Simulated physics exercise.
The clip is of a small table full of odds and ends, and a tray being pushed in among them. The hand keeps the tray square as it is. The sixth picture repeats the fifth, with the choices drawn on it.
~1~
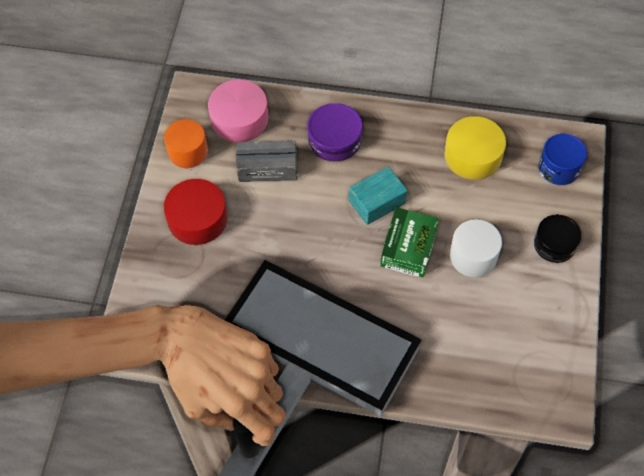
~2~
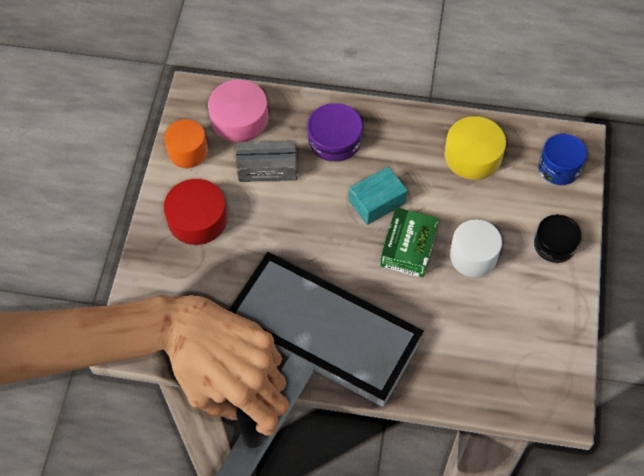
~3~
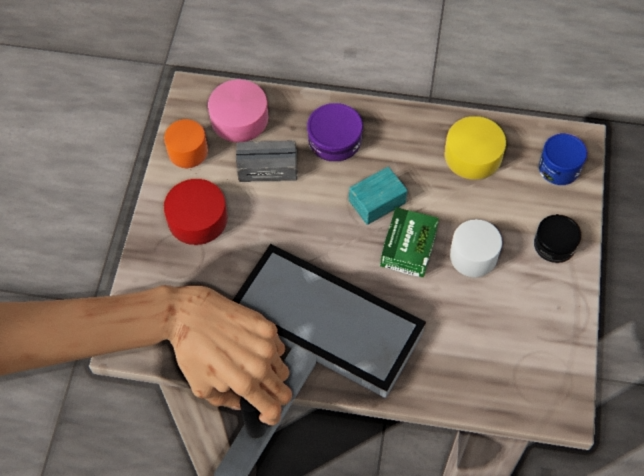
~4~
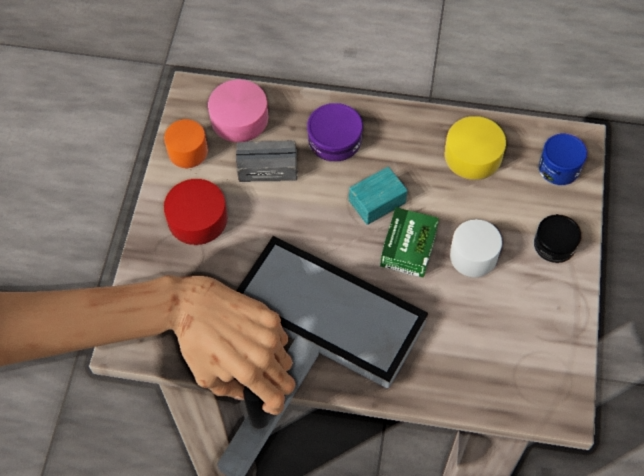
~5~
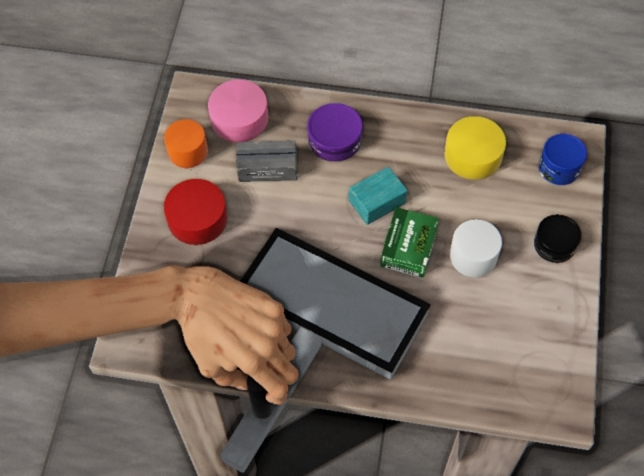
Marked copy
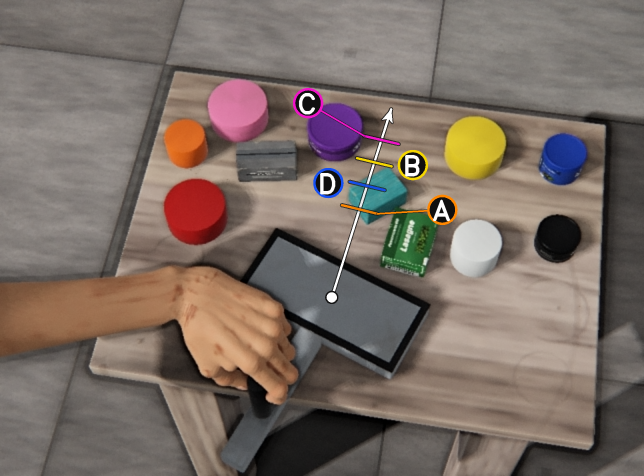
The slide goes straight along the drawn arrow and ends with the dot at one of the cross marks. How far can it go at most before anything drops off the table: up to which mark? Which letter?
At B, and not beyond.
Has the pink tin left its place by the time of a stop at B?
No.
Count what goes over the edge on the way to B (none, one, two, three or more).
In all, none.
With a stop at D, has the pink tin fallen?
No.
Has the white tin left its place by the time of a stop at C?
No.
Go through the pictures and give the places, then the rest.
In the first frame, tray (321, 332); turquoise block (378, 196); black tub (558, 239).
In the second frame, tray (324, 324); green packet (409, 242).
In the third frame, tray (327, 315); white tin (475, 248).
In the fourth frame, tray (329, 306); orange pot (186, 143).
In the fifth frame, tray (332, 298); red tin (196, 212); pink tin (238, 110); grey box (267, 161).
On the marked copy, A at (359, 209); B at (375, 162); C at (382, 140); D at (367, 186); the arrow from (332, 297) to (391, 109); the white dot at (332, 297).
With B. Early on, tray (348, 251); green packet (423, 218); orange pot (186, 144).
Further on, tray (364, 200); yellow pot (481, 136); purple jar (340, 125).
At the end, tray (374, 168); yellow pot (497, 109); purple jar (355, 98); nothing has fallen.
As for the rest, A is safe but short; C drops the yellow pot and purple jar; D is safe but short.
